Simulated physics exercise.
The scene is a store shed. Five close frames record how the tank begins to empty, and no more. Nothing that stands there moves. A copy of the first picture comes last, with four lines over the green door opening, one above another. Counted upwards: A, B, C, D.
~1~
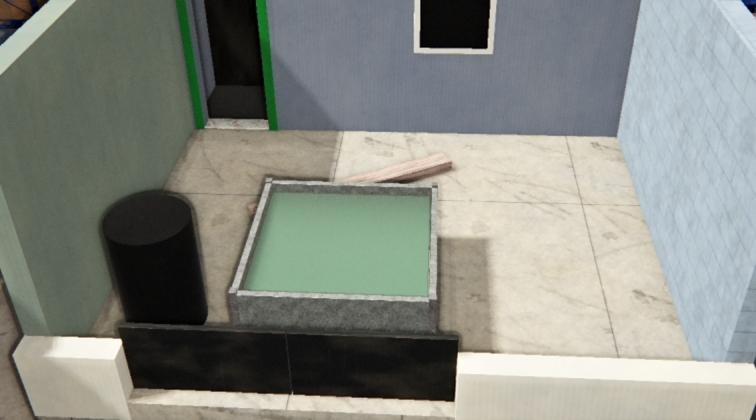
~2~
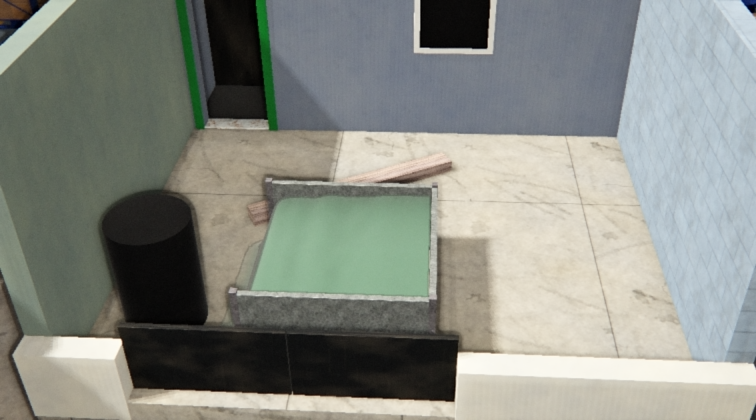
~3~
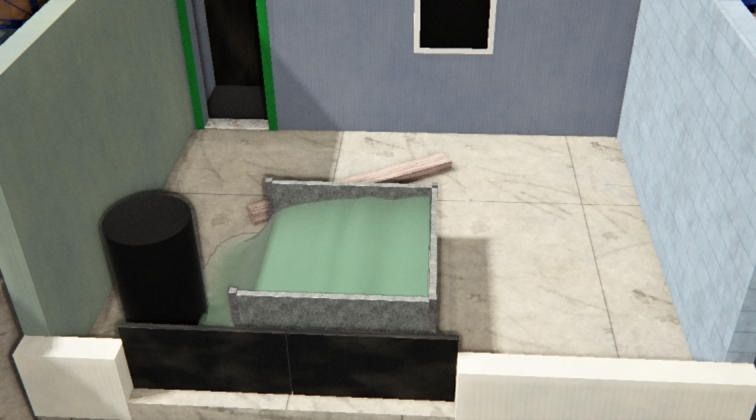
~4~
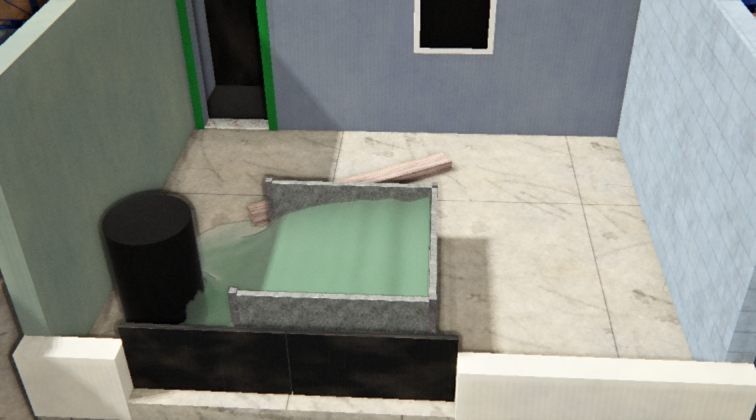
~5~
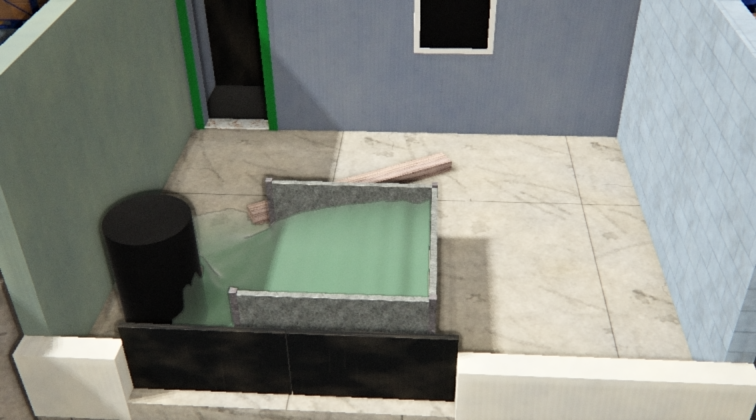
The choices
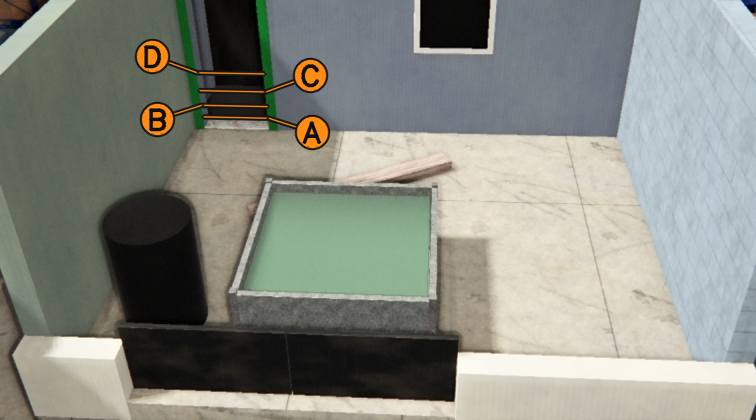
In a store shed with a green-framed doorway, a square tank of still green water stands between a black barrel and a wooden plank, behind a shut black gate. The tank's left side opens, and water pours out leftward across the pale floor, spreading around the barrel's base behind the gate.
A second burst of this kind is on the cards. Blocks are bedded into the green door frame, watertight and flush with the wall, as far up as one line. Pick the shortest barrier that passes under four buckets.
B is the one.
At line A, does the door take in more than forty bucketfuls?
No, less.
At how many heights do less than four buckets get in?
Three.
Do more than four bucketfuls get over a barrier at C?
No.
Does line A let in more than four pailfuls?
Yes.
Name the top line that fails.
That would be A.
On the marked copy, A at (236, 117); B at (234, 105); C at (232, 91); D at (230, 73); from the bottom up A, B, C, D.
For line A, some 15 bucketfuls get in.
For line B, a bucket or two gets in.
For line C, nothing gets over.
For line D, nothing gets over.
